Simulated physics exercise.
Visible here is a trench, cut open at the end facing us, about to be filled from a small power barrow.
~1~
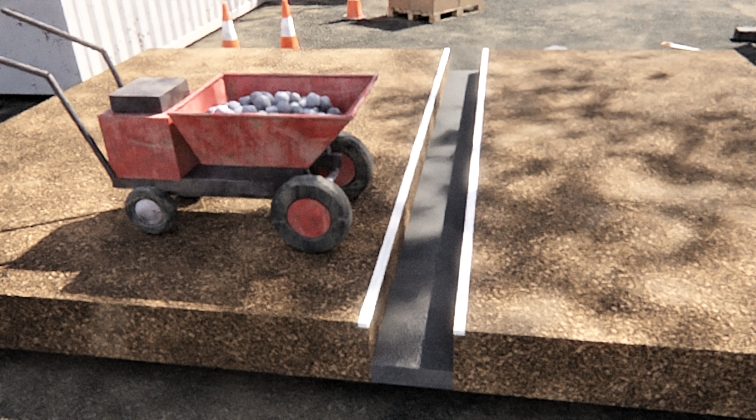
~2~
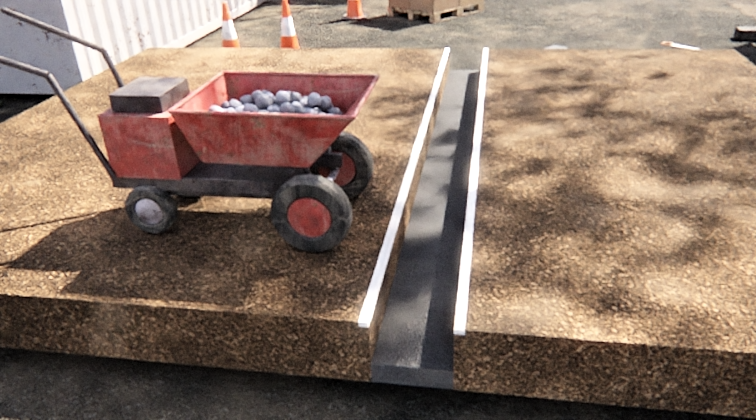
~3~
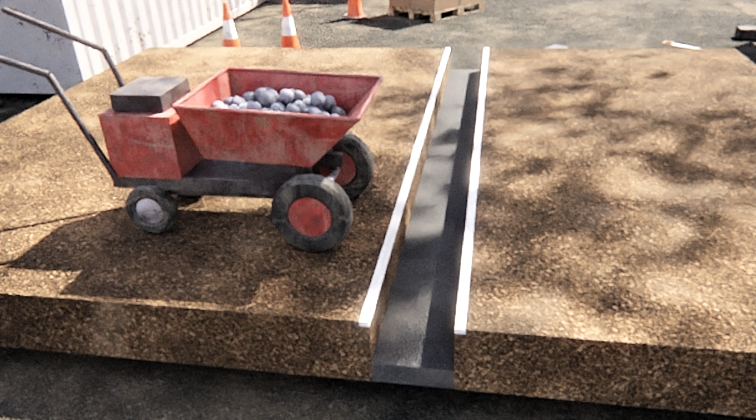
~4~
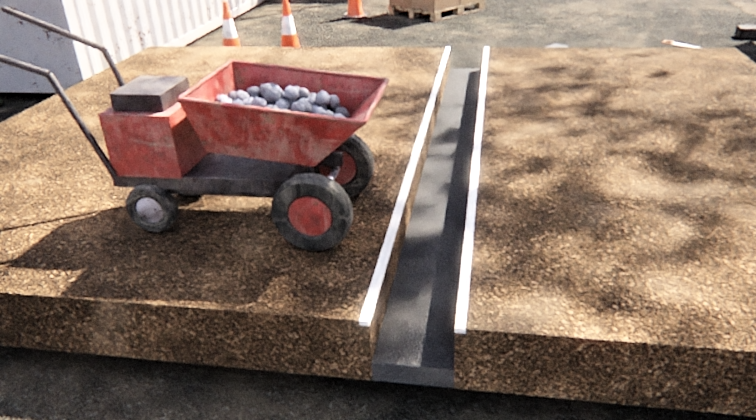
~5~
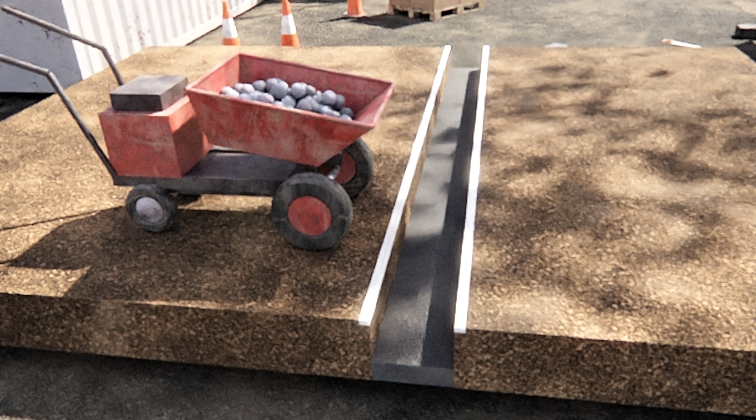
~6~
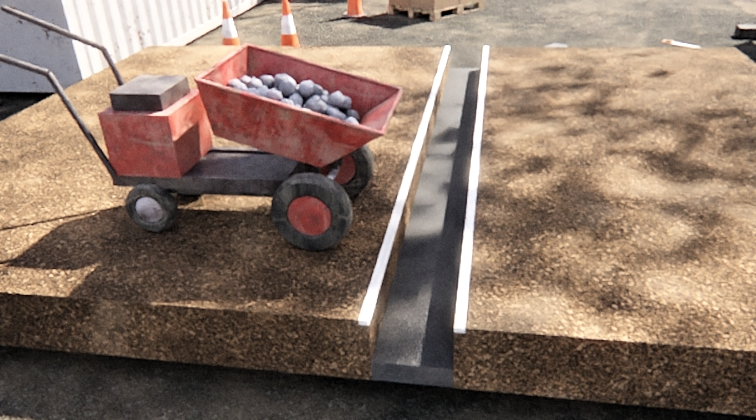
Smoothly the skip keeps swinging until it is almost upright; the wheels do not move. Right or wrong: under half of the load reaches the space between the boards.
Wrong.
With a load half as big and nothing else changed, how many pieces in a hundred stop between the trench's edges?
My estimate is near 90 per cent.
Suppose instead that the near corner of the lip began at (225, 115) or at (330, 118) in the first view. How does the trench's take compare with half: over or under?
A minority / the bulk.
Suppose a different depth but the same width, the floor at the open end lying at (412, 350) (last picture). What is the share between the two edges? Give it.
Around 60 per cent.
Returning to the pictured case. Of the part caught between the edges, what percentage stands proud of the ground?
My guess is some 5 per cent.
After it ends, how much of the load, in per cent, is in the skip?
Around 0 in a hundred.
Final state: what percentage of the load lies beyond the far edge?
25 percent.
Soon after the last picture, skip tipped steeply; all in the skip.
A little later, skip tipped right over; about two thirds in the skip; about a quarter in or heaped over the trench; a small part beyond it.
Later still, skip tipped right over; a stray few in the skip; most in or heaped over the trench; about a quarter beyond it.
At rest, skip tipped right over; most in or heaped over the trench; about a quarter beyond it.
